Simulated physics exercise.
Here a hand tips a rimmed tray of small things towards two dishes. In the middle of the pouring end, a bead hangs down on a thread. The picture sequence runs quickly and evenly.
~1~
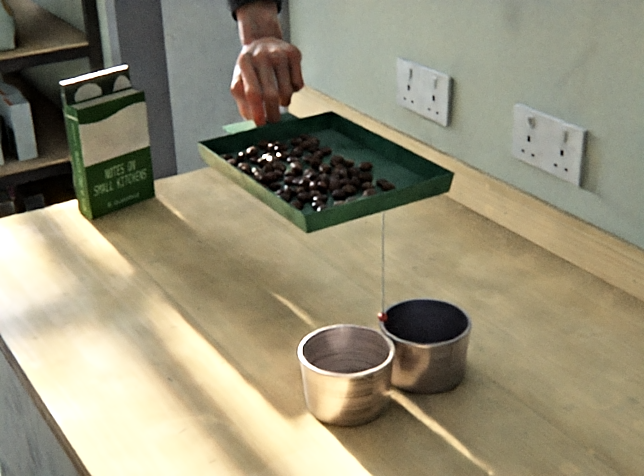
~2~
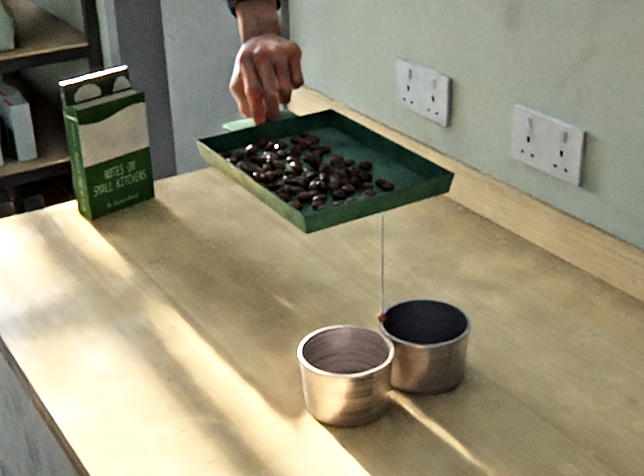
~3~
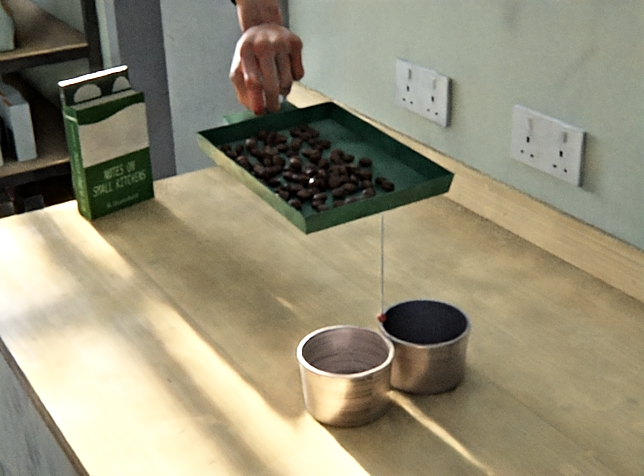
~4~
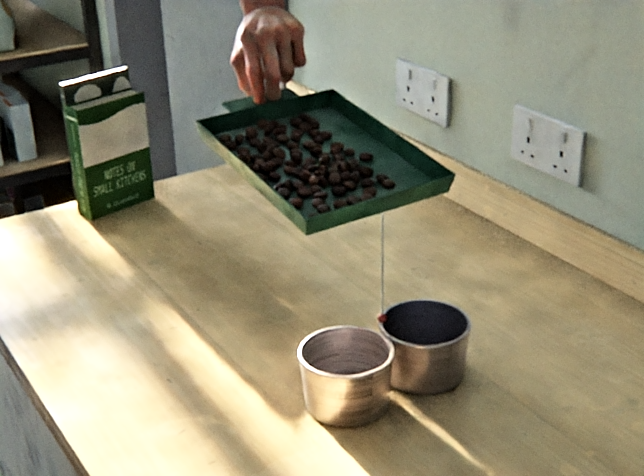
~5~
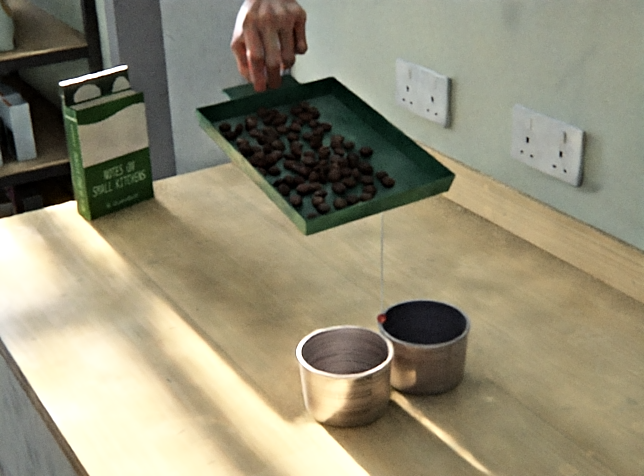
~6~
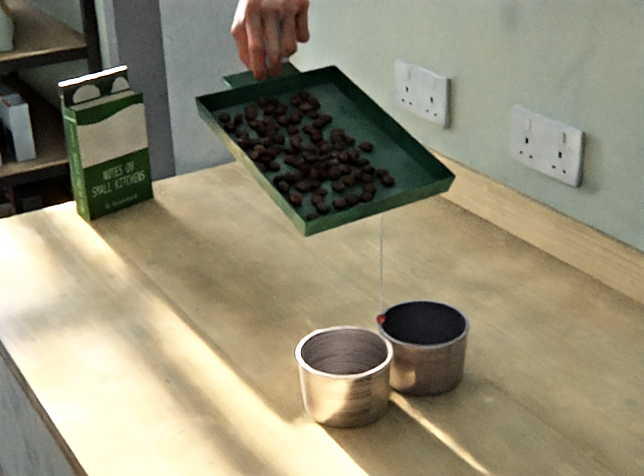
A hand raised the back of a green tray of small dark pieces bit by bit, tilting it towards two round metal dishes on a wooden counter, while the pieces stayed bunched together.
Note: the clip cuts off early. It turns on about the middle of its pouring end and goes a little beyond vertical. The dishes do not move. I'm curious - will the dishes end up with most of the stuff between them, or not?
No, less than half of it.
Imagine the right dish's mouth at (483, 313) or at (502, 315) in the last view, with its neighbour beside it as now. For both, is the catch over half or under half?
Result, first setup: The minor share; second setup: The minor share.
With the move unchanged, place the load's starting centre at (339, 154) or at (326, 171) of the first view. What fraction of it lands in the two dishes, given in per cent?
It would be about 30 per cent for the first and about 20 per cent for the second.
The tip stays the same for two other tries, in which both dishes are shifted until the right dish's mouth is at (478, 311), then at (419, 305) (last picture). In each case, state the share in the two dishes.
Around 20 and then 0 per cent.
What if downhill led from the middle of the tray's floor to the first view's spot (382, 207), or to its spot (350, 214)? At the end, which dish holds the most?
Result of try 1 is the right side, of try 2 the left side.
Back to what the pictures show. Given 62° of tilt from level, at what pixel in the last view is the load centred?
Somewhere about pixel (353, 168).
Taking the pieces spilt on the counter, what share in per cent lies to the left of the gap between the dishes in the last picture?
Close to 30 per cent of the spill, I think.
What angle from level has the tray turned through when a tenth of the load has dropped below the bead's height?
It sits at roughly 100°.
Shortly afterwards, tray tipped steeply; the whole lot on the tray.
Next, tray tipped past a quarter turn; near a third on the tray; only a few in the left dish; only a few in the right dish; a little outside both; near half in the air.
Some moments later, tray tipped past a quarter turn; near a quarter in the left dish; a little in the right dish; the bulk outside both.
In the end, tray tipped past a quarter turn; near a quarter in the left dish; a little in the right dish; the bulk outside both.
